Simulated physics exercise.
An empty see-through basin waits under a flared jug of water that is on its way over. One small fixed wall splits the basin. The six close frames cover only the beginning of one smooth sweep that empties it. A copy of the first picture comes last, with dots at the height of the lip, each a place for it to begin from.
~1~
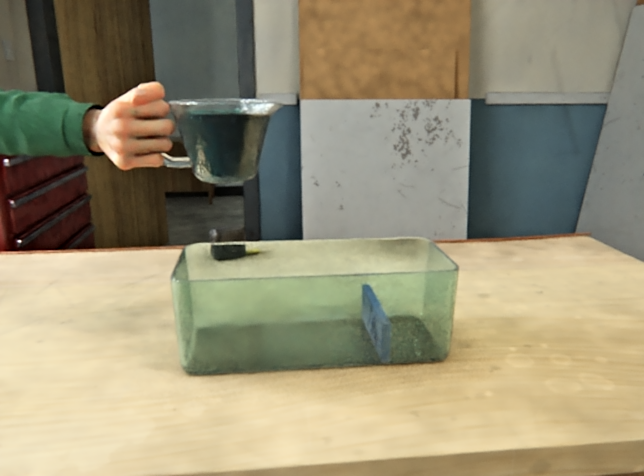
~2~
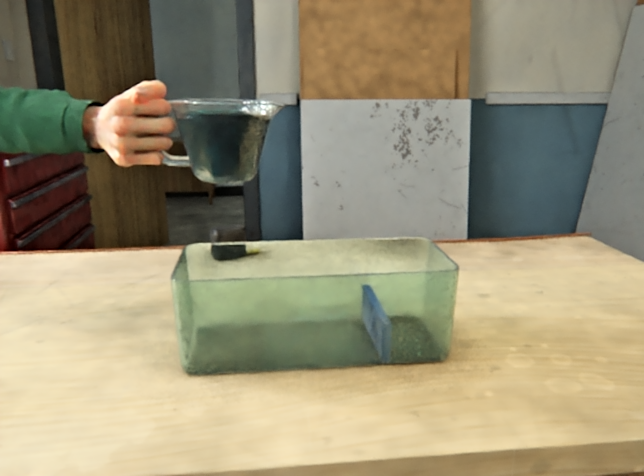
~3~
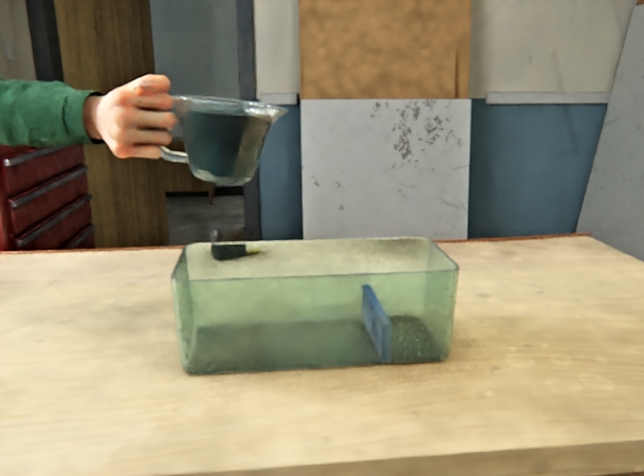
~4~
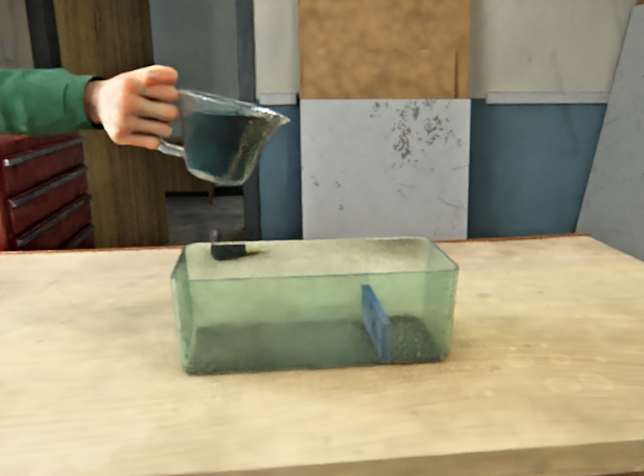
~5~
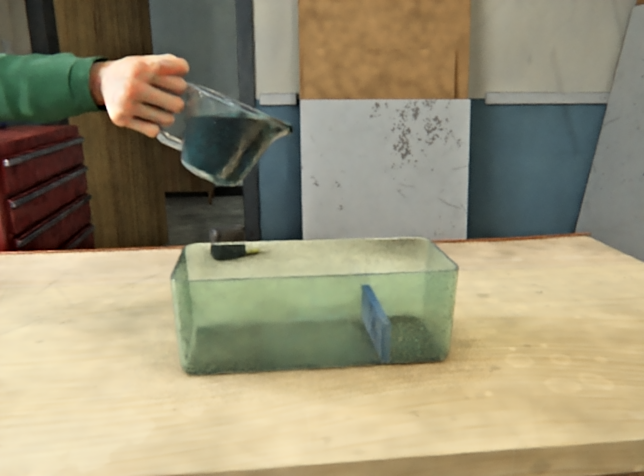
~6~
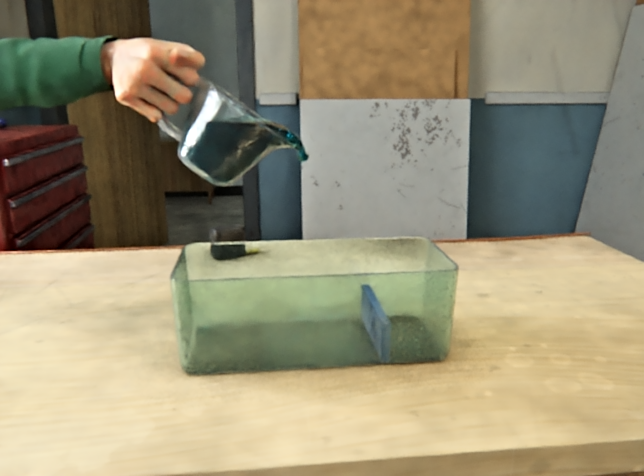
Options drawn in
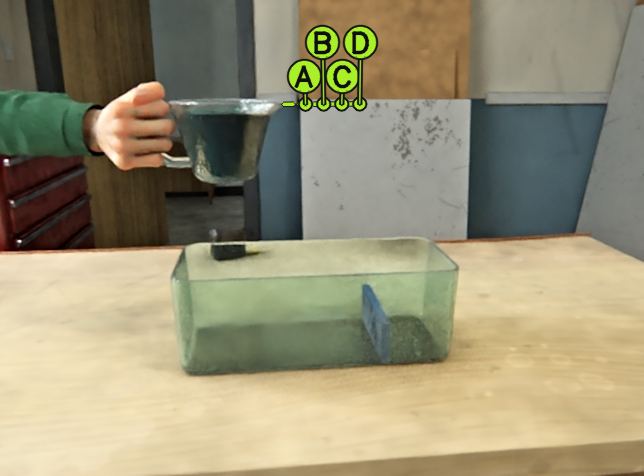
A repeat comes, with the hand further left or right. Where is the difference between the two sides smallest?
C beats the others.
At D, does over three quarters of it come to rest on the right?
No.
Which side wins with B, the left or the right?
More ends on the left.
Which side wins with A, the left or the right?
The left side.
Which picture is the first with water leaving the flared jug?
Picture 5.
On the marked copy, A at (305, 104); B at (323, 104); C at (341, 104); D at (359, 104).
With A, about 93 % ends left of the wall and 4 % right of it; 3 % is lost outside.
With B, about 76 % ends left of the wall and 23 % right of it.
With C, about 49 % ends left of the wall and 49 % right of it.
With D, about 34 % ends left of the wall and 63 % right of it; 3 % is lost outside.
